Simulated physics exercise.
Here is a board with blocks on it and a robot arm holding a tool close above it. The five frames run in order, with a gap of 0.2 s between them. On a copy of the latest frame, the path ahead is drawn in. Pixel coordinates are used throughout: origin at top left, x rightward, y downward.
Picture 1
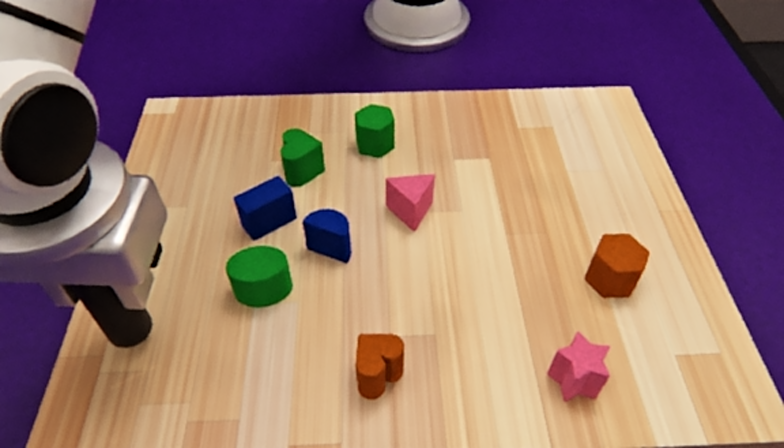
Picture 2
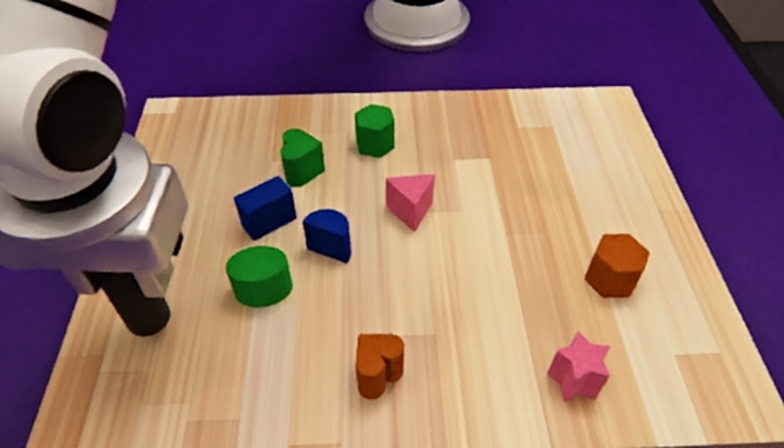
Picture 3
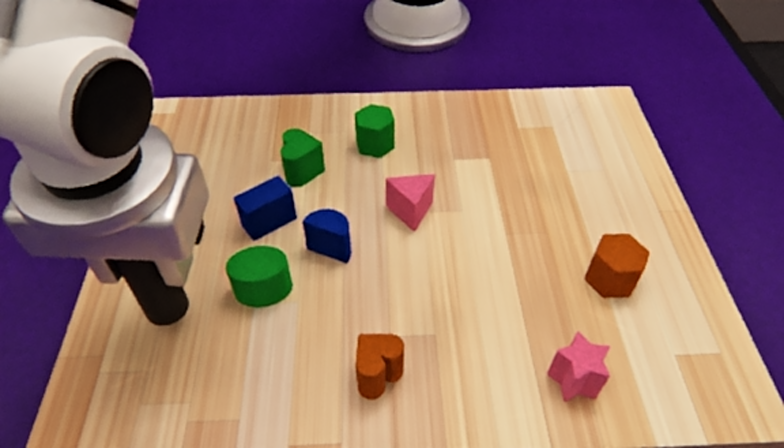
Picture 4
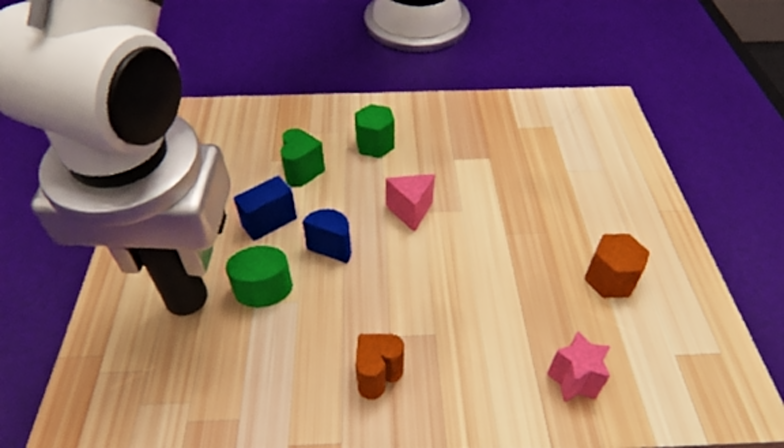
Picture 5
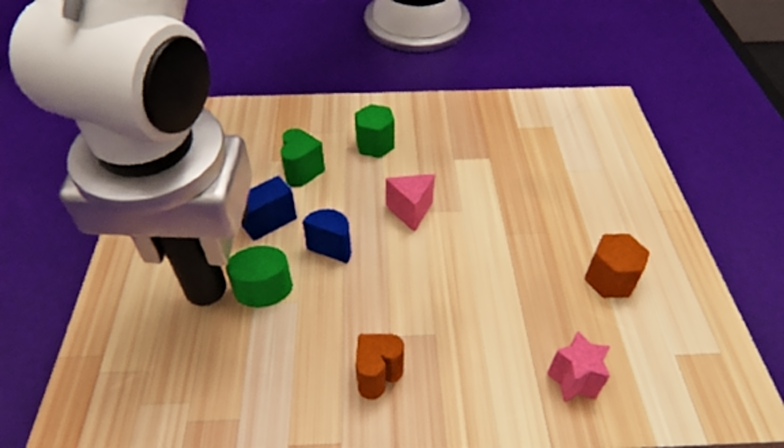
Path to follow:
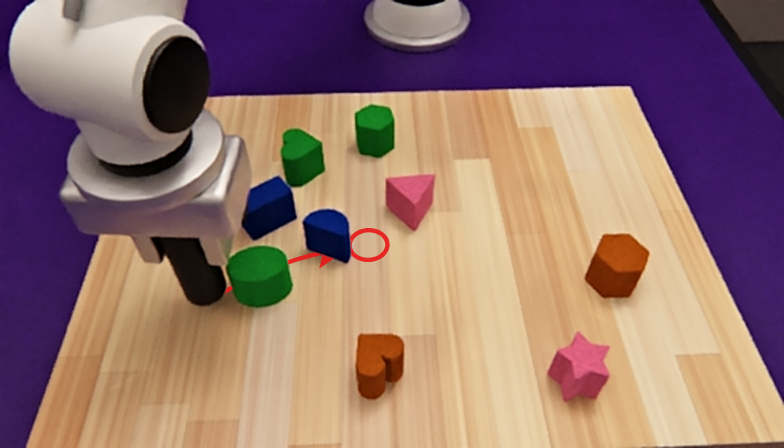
A robot arm moves its dark tool right across the board, near the green block.
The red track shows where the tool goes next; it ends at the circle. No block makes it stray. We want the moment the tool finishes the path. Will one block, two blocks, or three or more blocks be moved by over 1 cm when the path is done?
I predict two.
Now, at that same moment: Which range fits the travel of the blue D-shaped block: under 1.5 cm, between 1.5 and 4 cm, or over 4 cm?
The block winds up beyond 4 cm from where it is now.
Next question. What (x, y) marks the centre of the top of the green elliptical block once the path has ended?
At (350, 256).
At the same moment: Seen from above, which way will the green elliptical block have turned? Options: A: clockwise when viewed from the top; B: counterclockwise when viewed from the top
A: Clockwise when viewed from the top.
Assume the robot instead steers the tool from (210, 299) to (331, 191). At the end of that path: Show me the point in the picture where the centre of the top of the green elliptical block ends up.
Around (291, 249).
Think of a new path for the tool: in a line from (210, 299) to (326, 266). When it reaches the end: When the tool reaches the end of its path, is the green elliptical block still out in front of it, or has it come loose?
Ahead to the end.
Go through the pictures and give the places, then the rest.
In the first picture, tool's lower end at (131, 329); green elliptical block at (256, 262); blue rectangle at (263, 193); blue D-shaped block at (329, 220).
In the second picture, tool at (149, 318); blocks still.
In the third picture, tool at (168, 308); blocks still.
In the fourth picture, tool at (187, 298); blocks still.
In the fifth picture, tool at (206, 289); green elliptical block at (256, 262); blue rectangle at (263, 193); blue D-shaped block at (329, 220).
Drawn move, from (210, 299) by way of (289, 262) to (369, 245).
What follows on the original path. One third of the way, tool at (260, 262); green elliptical block at (303, 254), turned 40° clockwise.
Two thirds of the way, tool at (315, 243); green elliptical block at (338, 255), turned 110° clockwise; blue D-shaped block at (342, 214), turned 20° clockwise.
At the end, tool at (368, 234); green elliptical block at (350, 256), turned 140° clockwise; blue rectangle still; blue D-shaped block at (394, 203), turned 15° clockwise.
